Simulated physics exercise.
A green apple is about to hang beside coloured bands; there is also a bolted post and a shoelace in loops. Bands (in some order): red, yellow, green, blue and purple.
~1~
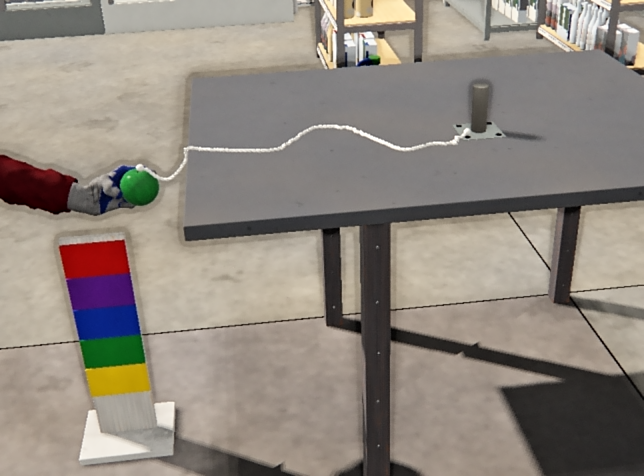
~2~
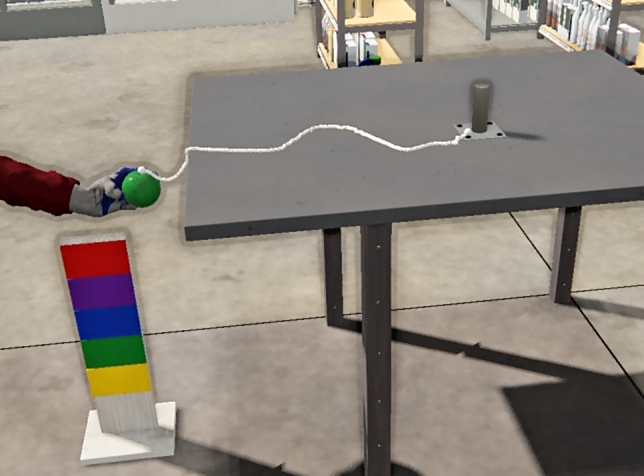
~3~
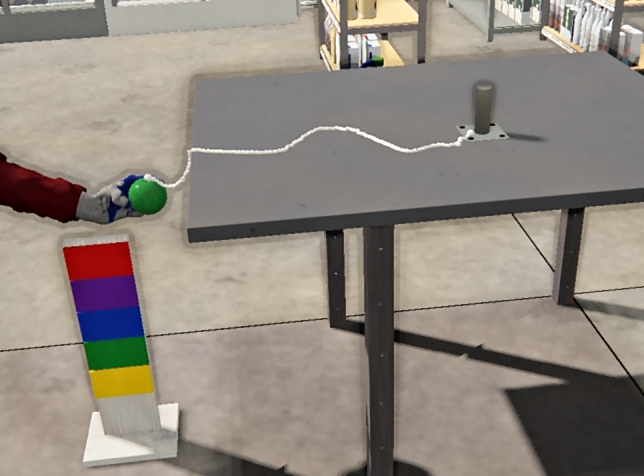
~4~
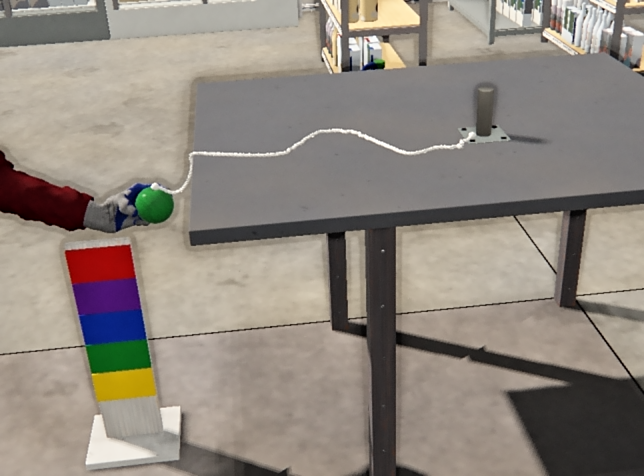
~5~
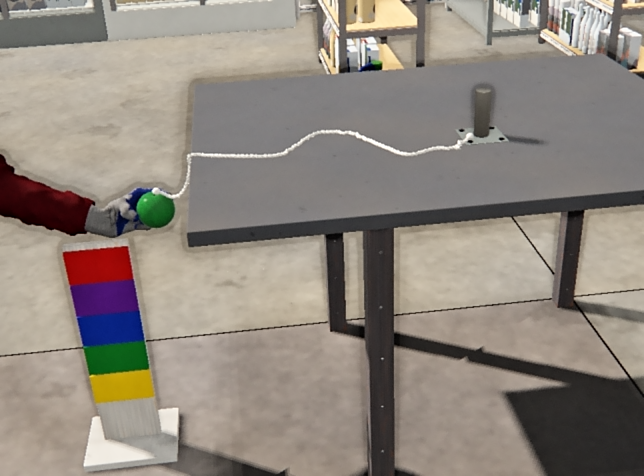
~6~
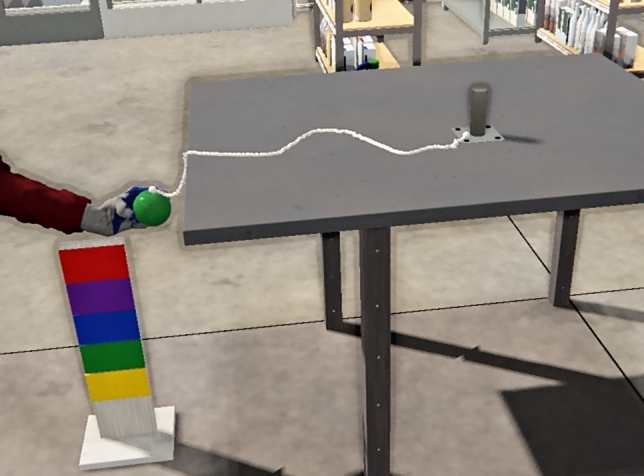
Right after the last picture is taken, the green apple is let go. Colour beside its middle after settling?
Blue.
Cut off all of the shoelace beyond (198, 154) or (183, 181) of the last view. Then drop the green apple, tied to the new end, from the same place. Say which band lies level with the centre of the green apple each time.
First try: Red; second try: Purple.
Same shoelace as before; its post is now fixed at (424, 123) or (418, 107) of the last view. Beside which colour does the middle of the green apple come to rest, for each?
First try: Green; second try: Green.
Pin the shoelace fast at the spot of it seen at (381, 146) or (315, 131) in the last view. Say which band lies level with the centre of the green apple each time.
In order: Purple; red.
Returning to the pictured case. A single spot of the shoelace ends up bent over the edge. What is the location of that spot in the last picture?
It lies at about (282, 152).
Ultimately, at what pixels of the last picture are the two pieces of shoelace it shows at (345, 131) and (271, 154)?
Around (282, 150), then around (188, 176).
A little later, apple near (220, 312); level with blue.
Next, apple near (202, 328); level with blue.
When it is over, apple near (206, 327); level with blue. Its centre hangs level with the blue band.
